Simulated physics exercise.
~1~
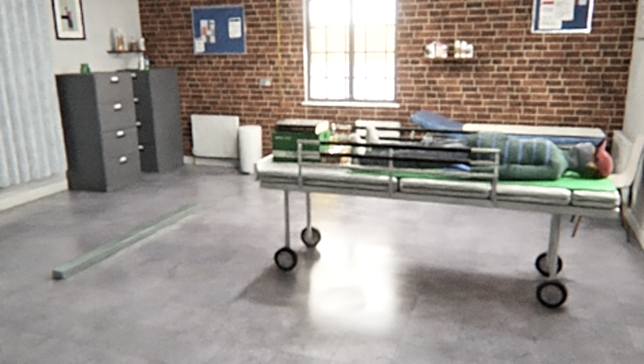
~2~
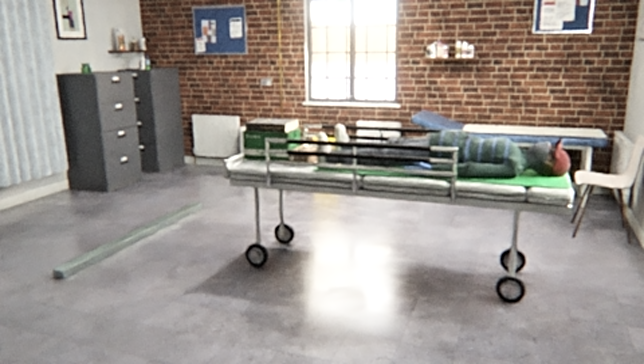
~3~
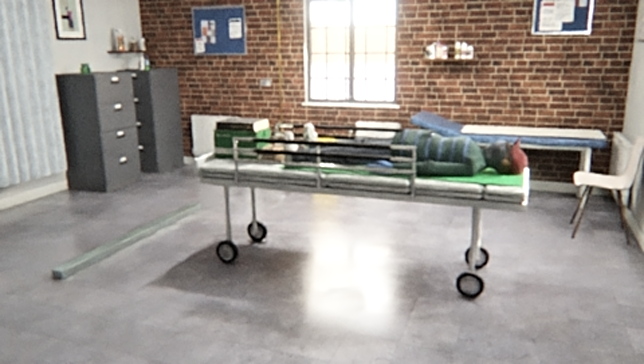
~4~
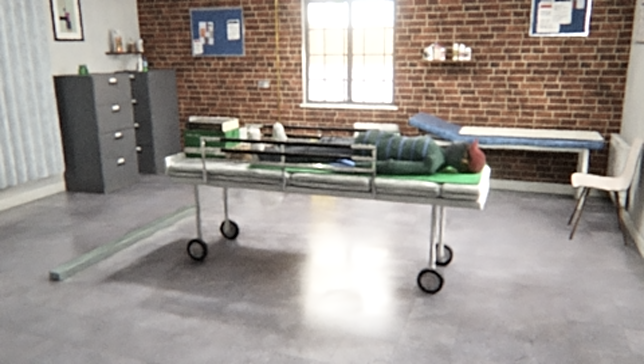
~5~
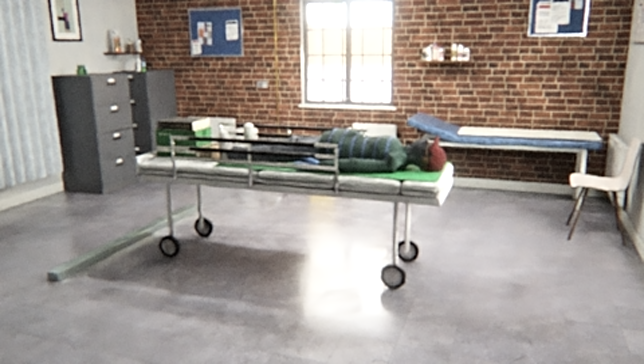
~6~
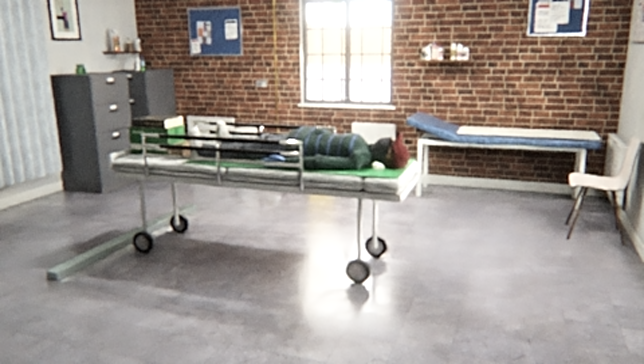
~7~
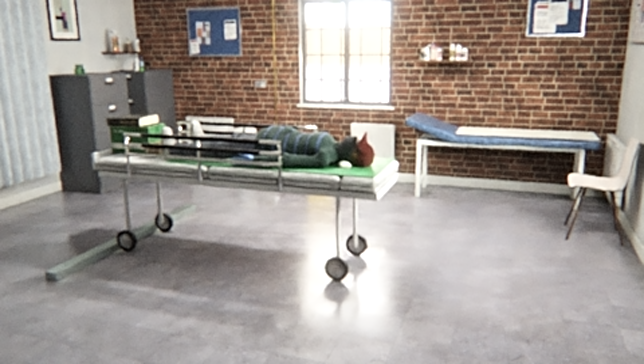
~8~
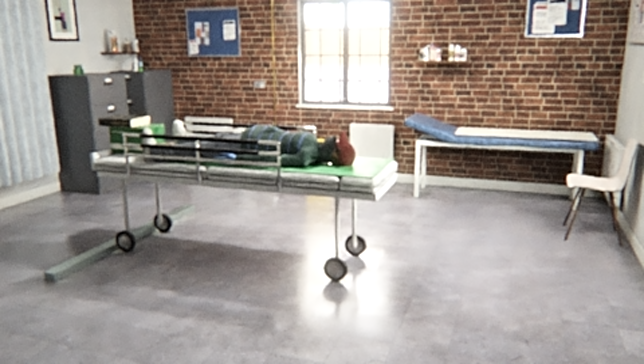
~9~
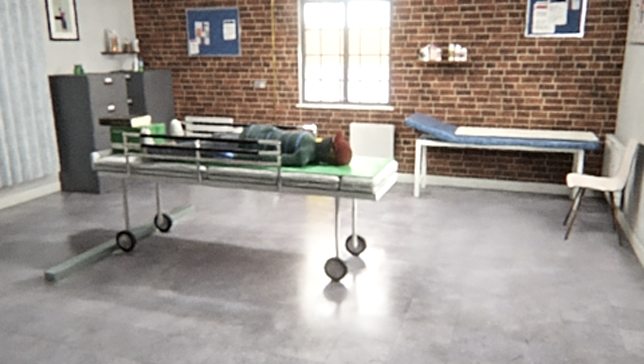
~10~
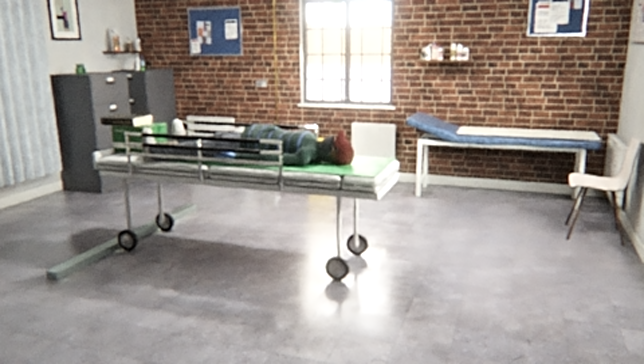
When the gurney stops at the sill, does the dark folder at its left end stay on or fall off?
The dark folder stays on, still resting at the left end of the gurney after it has stopped.
